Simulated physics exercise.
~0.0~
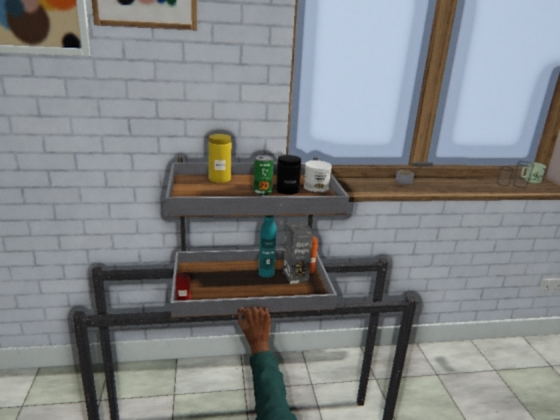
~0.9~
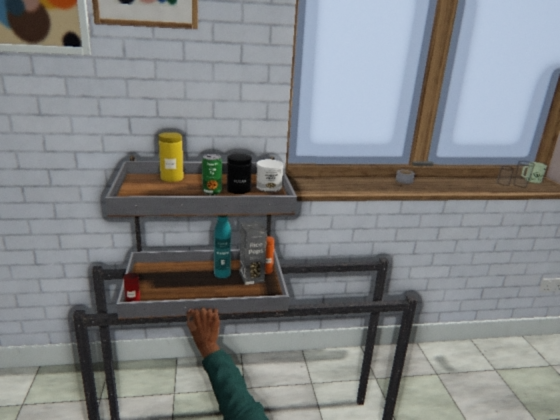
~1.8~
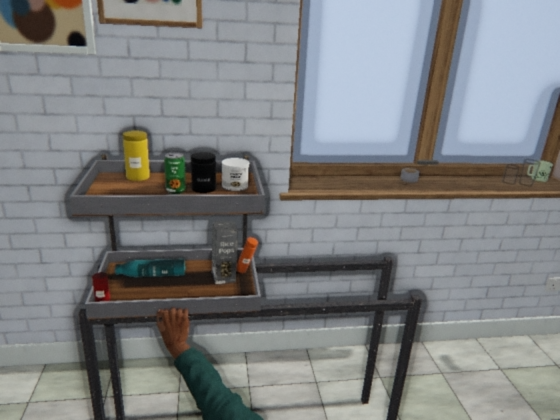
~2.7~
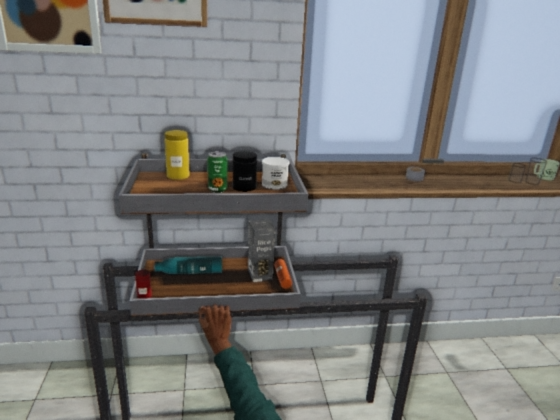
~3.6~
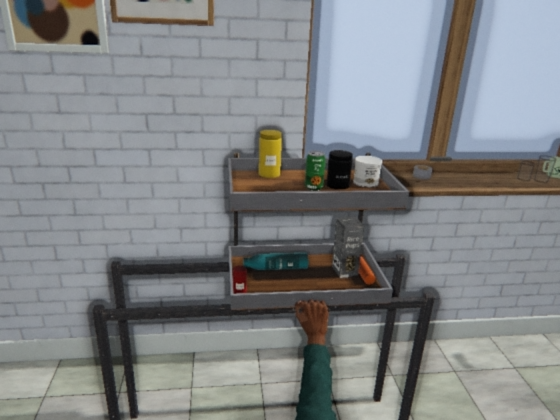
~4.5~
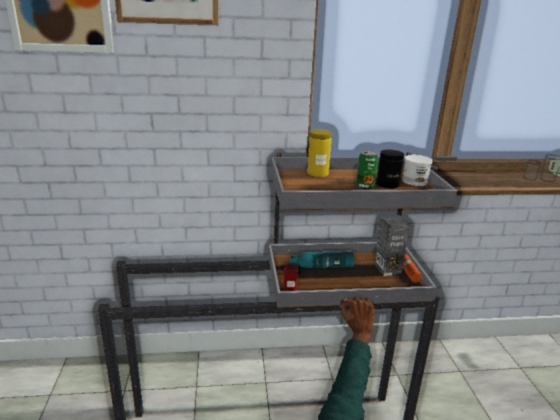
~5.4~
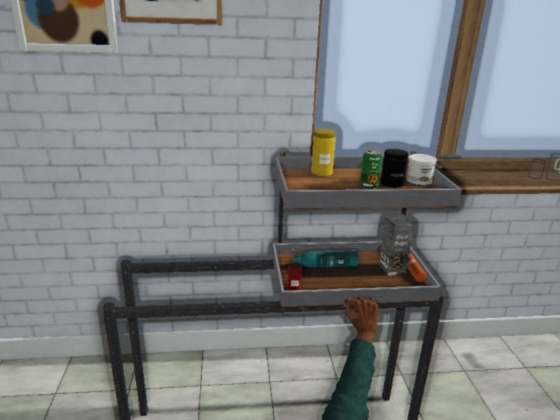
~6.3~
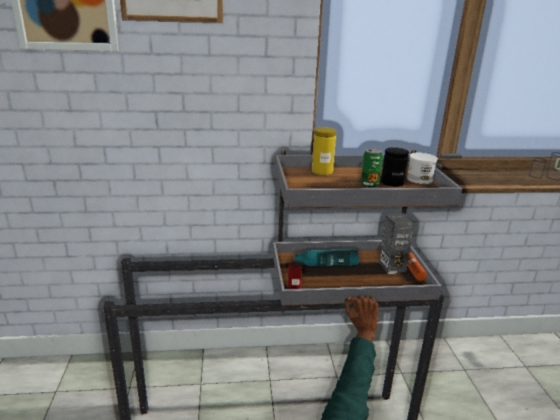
Two-tier tray sliding left then right along a rail frame, a turquoise bottle and orange shaker toppling and staying down.
